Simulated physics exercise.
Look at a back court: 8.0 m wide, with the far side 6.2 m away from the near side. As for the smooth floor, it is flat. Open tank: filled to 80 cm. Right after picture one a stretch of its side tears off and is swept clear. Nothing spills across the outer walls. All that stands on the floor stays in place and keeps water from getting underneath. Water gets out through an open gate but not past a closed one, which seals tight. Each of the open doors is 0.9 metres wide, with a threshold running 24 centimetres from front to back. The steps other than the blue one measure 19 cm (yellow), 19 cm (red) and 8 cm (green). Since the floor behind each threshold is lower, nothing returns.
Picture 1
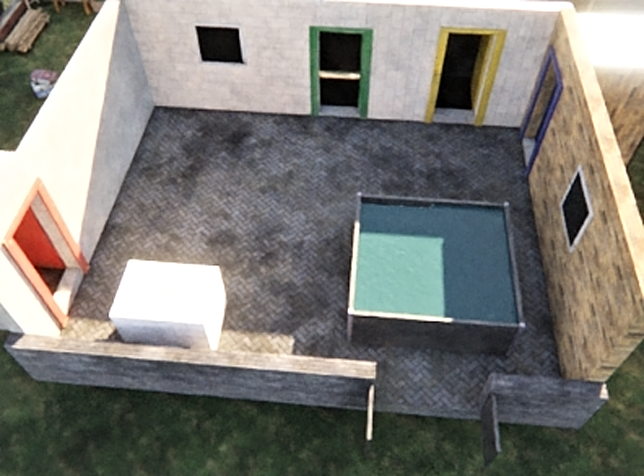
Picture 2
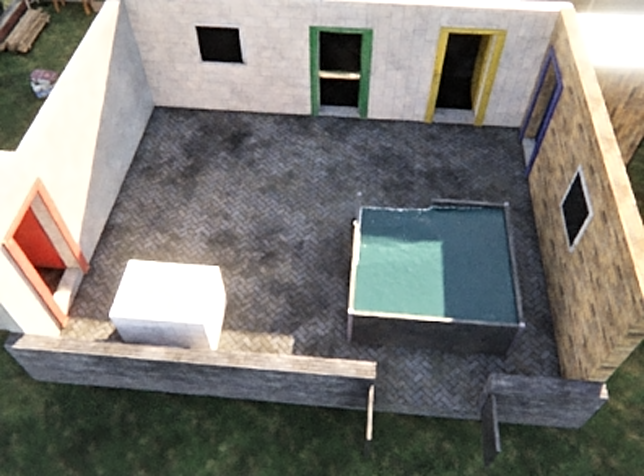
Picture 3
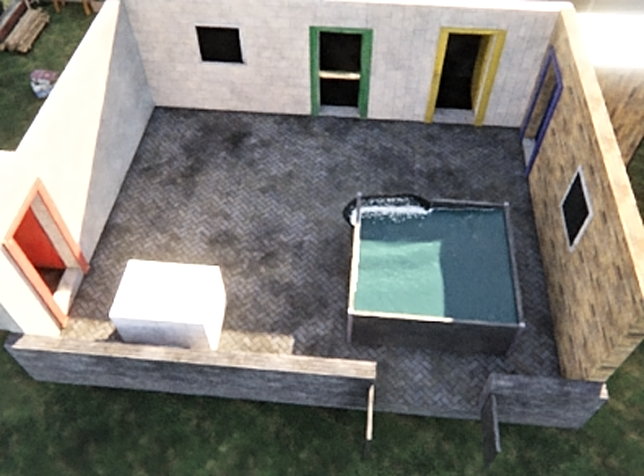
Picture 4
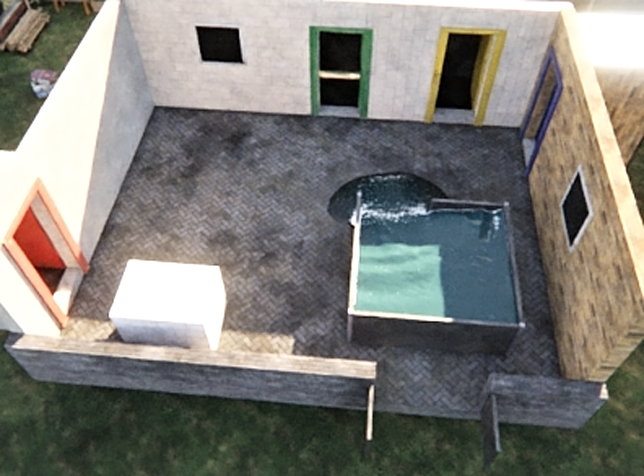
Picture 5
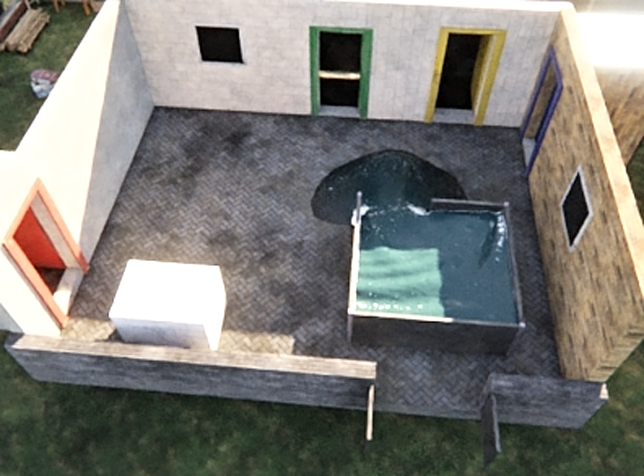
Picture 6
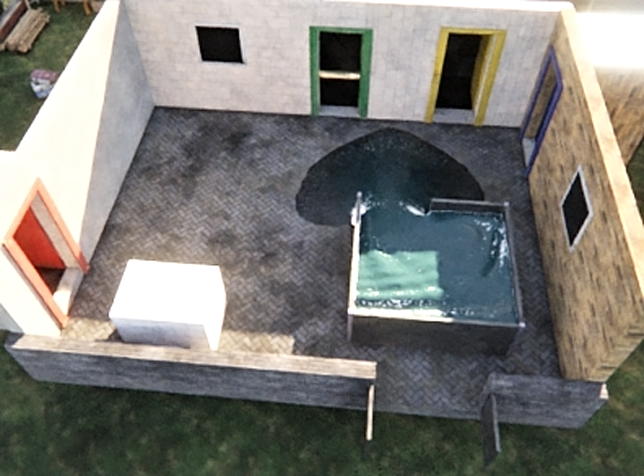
A square open tank of still blue-green water stands on the dark paved floor of a walled back court, seen from high above, with a white block to its left. Green and yellow doorways open in the far wall, a red one at left and a blue one at right. A stretch of the tank's far side gives way and water pours out, spreading across the paving in a widening dark fan towards the far wall, while the camera stays still.
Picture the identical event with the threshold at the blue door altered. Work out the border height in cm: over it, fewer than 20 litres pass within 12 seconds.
Border at about 21 cm.
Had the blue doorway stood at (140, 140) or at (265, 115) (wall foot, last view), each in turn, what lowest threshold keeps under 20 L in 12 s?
You'd want roughly 17 cm there first, then roughly 13.5 cm.
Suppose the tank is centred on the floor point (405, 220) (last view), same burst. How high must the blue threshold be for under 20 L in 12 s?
You'd need some 24 cm.
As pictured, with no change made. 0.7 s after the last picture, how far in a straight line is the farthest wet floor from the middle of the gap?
3.8 m.
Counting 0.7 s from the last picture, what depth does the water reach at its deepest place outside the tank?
Max depth: Around 46 cm.
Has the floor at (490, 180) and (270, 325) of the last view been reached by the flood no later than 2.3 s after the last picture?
Taking them in turn, they come out submerged and spared.
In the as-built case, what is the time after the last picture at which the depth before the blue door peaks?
Crest at t of about 2.8 s.
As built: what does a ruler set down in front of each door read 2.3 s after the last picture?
Depths in cm: Blue 20, yellow 24, red 0, green 25.
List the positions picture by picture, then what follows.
The first frame shows still water, 80 cm deep, in the open tank at (433, 258); the blue door at (539, 118) is dry.
In the second frame, the front is at a hidden place, 0.3 m from the gap on the far side; 0.3 m2 of floor is wet, 80 cm left at the back.
In the third frame, the front is at a hidden place, 0.8 m from the gap on the far side; 1.1 m2 of floor is wet, 80 cm left at the back.
In the fourth frame, the gap is on the far side, the front 1.4 m out at (391, 175); the back of the open tank holds 80 cm.
In the fifth frame, water pours out on the far side and has run 2.1 m, to (392, 152); about 6 cm deep outside, 79 cm at the back.
In the sixth frame, the gap is on the far side, the front 2.7 m out at (390, 131); the back of the open tank holds 73 cm; the blue door at (539, 118), 3.5 m from the gap, is still 1.4 m from the nearest water.
Then, 0.7 s after the last picture water covers 30 % of the floor, deepest (46 cm) near (377, 223); it has not reached the blue door.
Then, 2.3 s after the last picture water covers 40 % of the floor, deepest (37 cm) near (517, 129); 20 cm at the blue door, 19 litres in over its 11 cm threshold.
Then, 11.3 s after the last picture water covers 100 % of the floor, deepest (12 cm) near (50, 358); 8 cm at the blue door, 149 litres in over its 11 cm threshold.
At the blue door as built, the water peaked near 21 cm, 2.7 s after the last picture.
With a threshold of 18.5 cm, 35 litres would have come in within the 12 s; with 25 cm, 6 litres. So under 20 litres takes about 21 cm.
